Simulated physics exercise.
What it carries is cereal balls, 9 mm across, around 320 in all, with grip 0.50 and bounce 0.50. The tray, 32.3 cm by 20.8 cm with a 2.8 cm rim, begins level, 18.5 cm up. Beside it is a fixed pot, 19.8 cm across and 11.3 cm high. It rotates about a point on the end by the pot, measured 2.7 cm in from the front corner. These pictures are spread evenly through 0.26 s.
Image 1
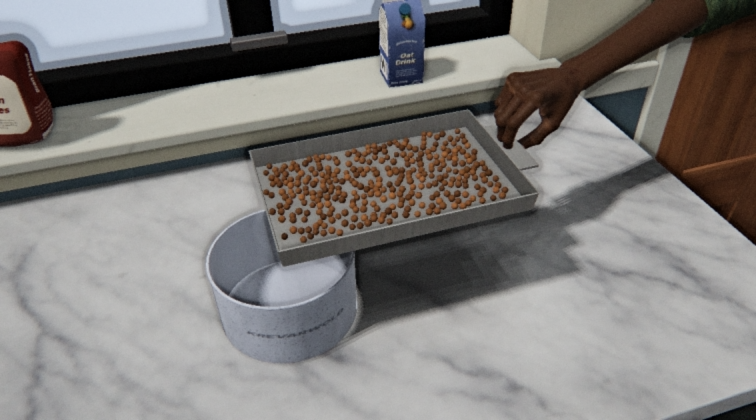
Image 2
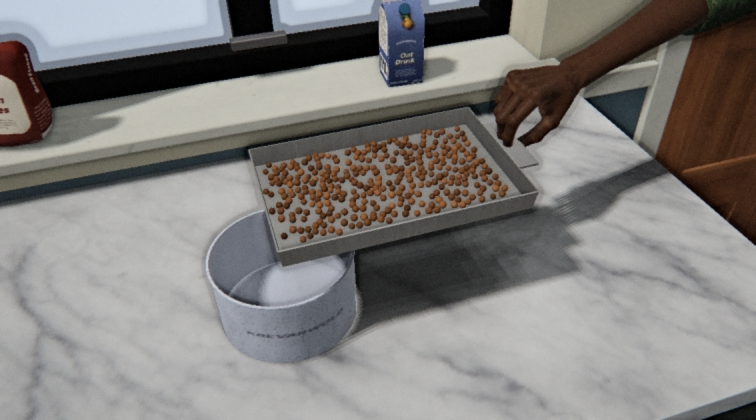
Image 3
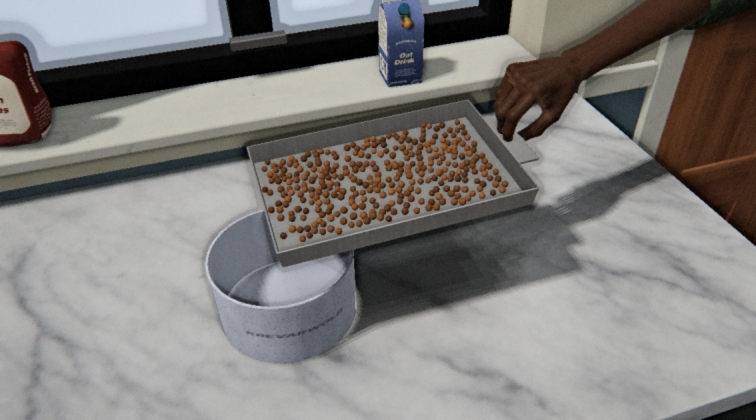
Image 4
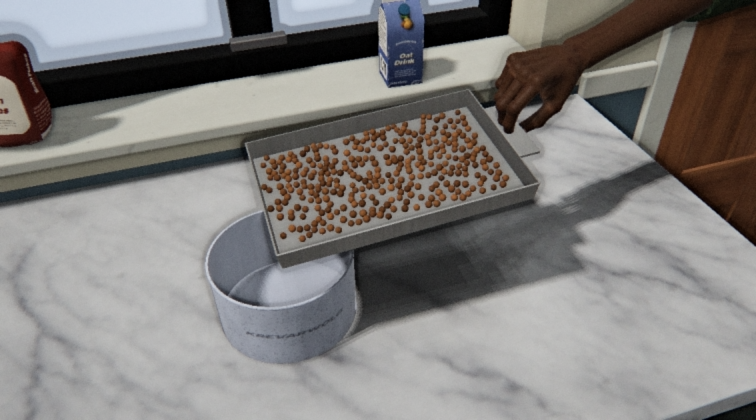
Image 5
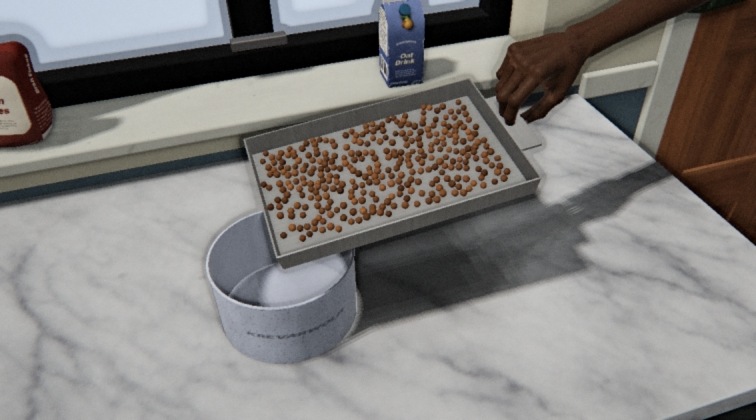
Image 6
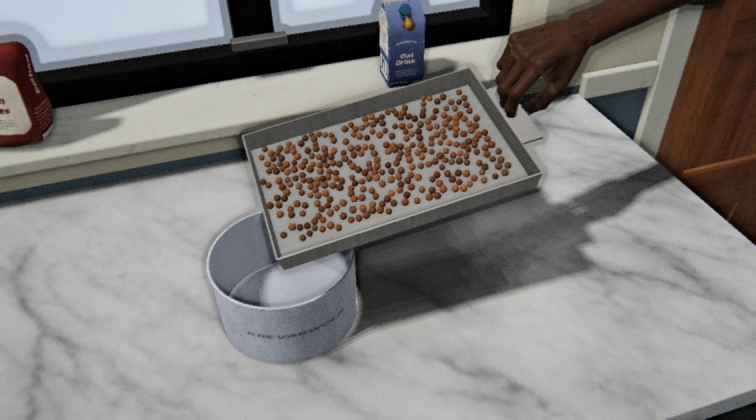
We see a hand at the right end of a shallow tray of small brown balls above a marble counter, its left end over a round pot; the right end gradually rises, tilting the tray slightly leftward while the balls stay spread out.
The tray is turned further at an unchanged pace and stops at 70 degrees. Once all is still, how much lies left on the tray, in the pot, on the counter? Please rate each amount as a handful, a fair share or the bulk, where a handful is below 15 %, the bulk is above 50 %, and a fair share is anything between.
Left on the tray: The bulk; pot: A handful; counter: A handful.
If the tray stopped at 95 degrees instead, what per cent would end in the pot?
Roughly 0 %.
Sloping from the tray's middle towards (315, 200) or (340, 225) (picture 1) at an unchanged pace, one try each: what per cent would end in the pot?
The share comes to about 0 in a hundred, then about 0 in a hundred.
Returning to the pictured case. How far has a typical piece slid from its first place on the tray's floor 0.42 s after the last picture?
About 7 cm.
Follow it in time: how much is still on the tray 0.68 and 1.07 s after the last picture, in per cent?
Estimates: 100; 95.
Then, 0.42 s after the last picture, tilt 41 degrees; the tray holds 100 %, the pot 0 %.
Then, 0.68 s after the last picture, tilt 59 degrees; the tray holds 100 %, the pot 0 %.
Then, 1.07 s after the last picture, tilt 70 degrees; the tray holds 95 %, the pot 0 %.
In the end, tray 95 %, pot 0 %, counter 5 %.
